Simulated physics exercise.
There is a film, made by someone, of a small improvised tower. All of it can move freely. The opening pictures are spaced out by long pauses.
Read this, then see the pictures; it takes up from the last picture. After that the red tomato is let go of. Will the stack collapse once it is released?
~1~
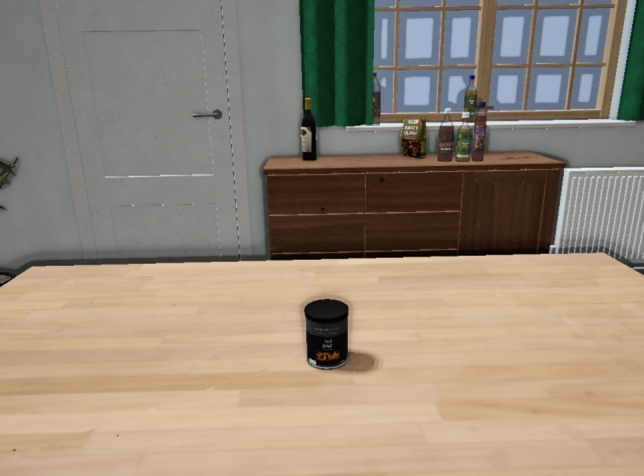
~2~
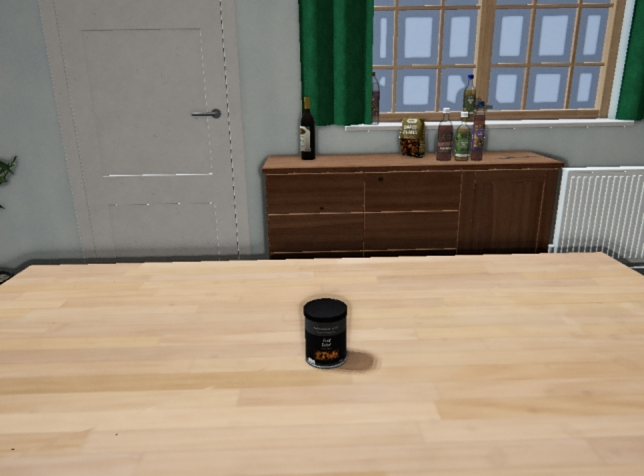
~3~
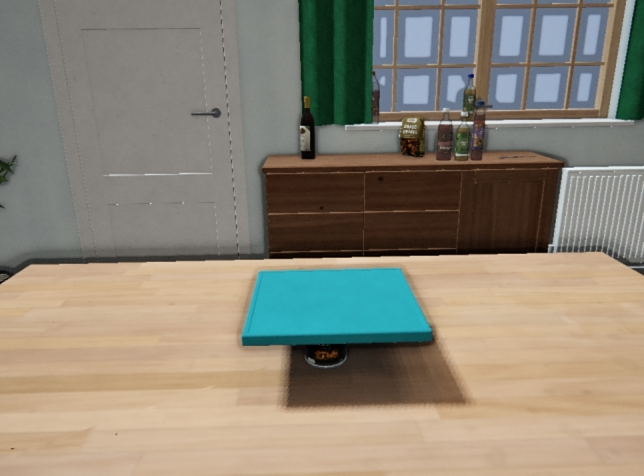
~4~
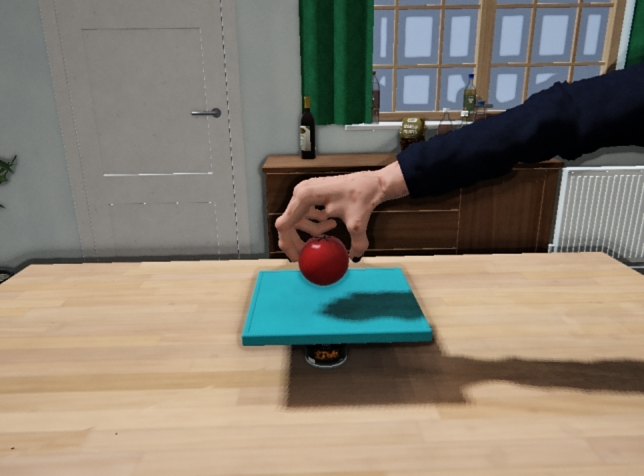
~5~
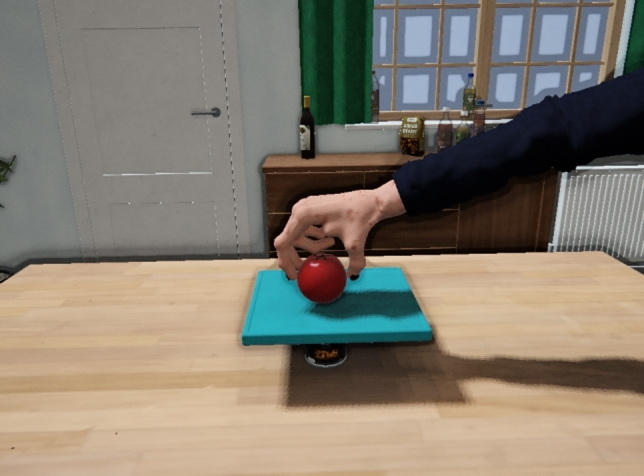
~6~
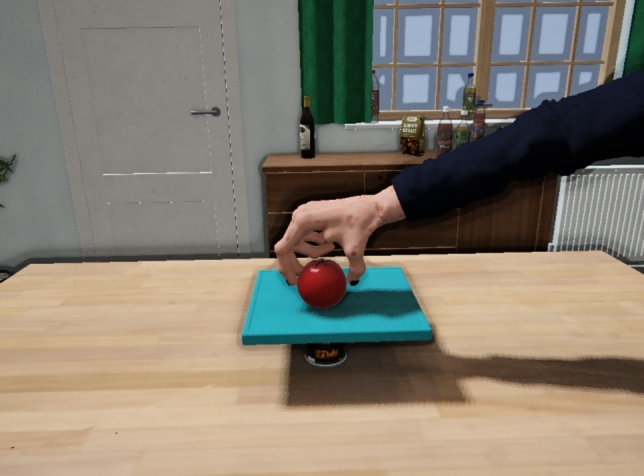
Frankly, it's a success, that one.
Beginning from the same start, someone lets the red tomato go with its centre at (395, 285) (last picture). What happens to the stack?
Result: The stack tips over.
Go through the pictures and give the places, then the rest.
The last thing is not in view yet; black tin (327, 334), in the first frame.
The last thing is not in view yet; black tin (326, 333), in the second frame.
The last thing is not in view yet, in the third frame.
On its way; red tomato (324, 260), in the fourth frame.
On its way; red tomato (322, 278), in the fifth frame.
In place under the hand; red tomato (322, 283), in the sixth frame.
Then, 0.30 s after the last picture, nothing has stirred.
Then, 0.70 s after the last picture, red tomato resting near (322, 284).
At rest, all 3 in place. Seen from the same camera at the end, red tomato near (322, 284). The stack keeps its balance.
